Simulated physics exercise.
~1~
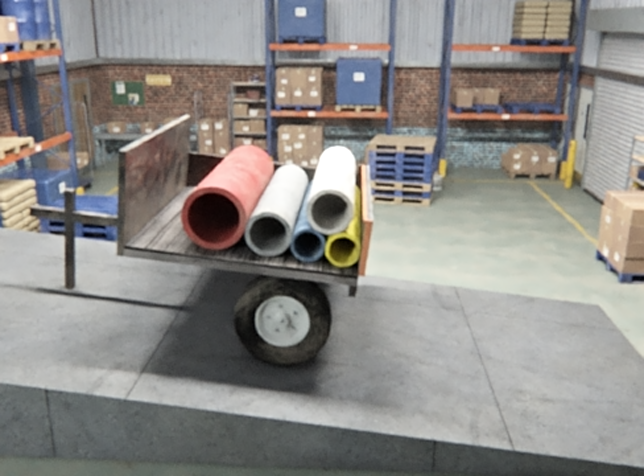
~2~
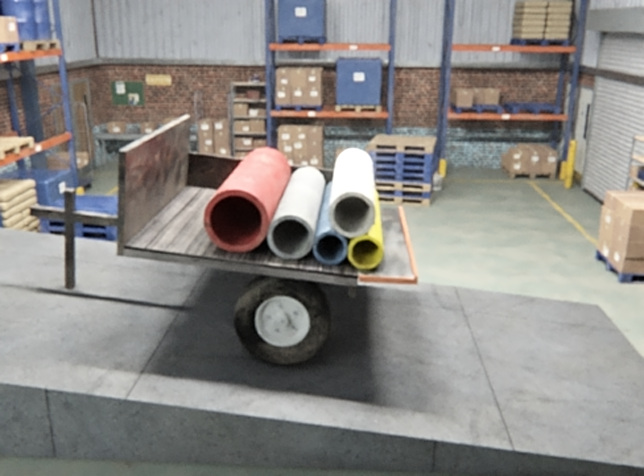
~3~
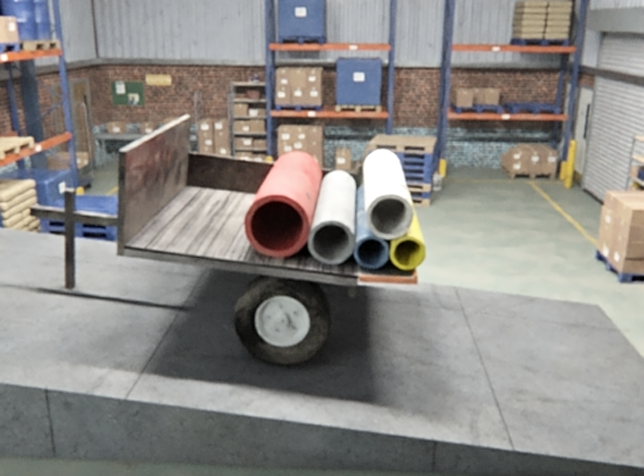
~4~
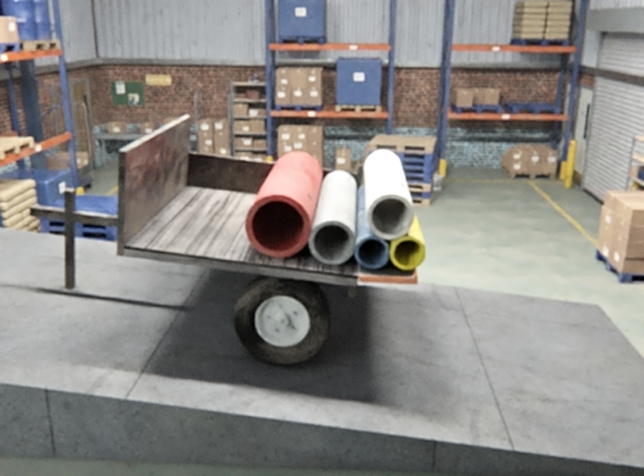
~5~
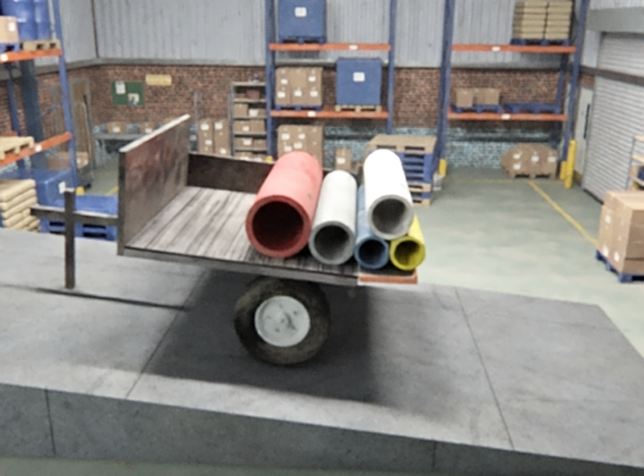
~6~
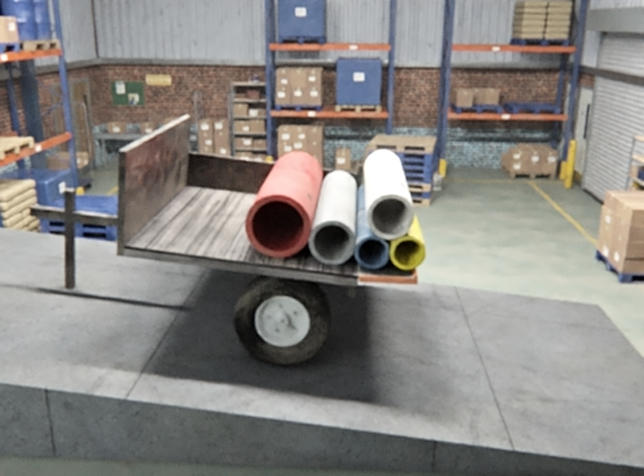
At the start, a trailer stands on a grey slope in a warehouse, carrying five thick hollow pipes, with a large red one at the left, a yellow one at the right, and grey and blue ones between. The tailgate at the right end swings down until it lies nearly level with the bed. The pipes roll right together, the yellow one leading onto the lowered gate. The red pipe follows along the bed, and the group bunches up at the gate's outer edge. There they stop and rest, with none dropping off.
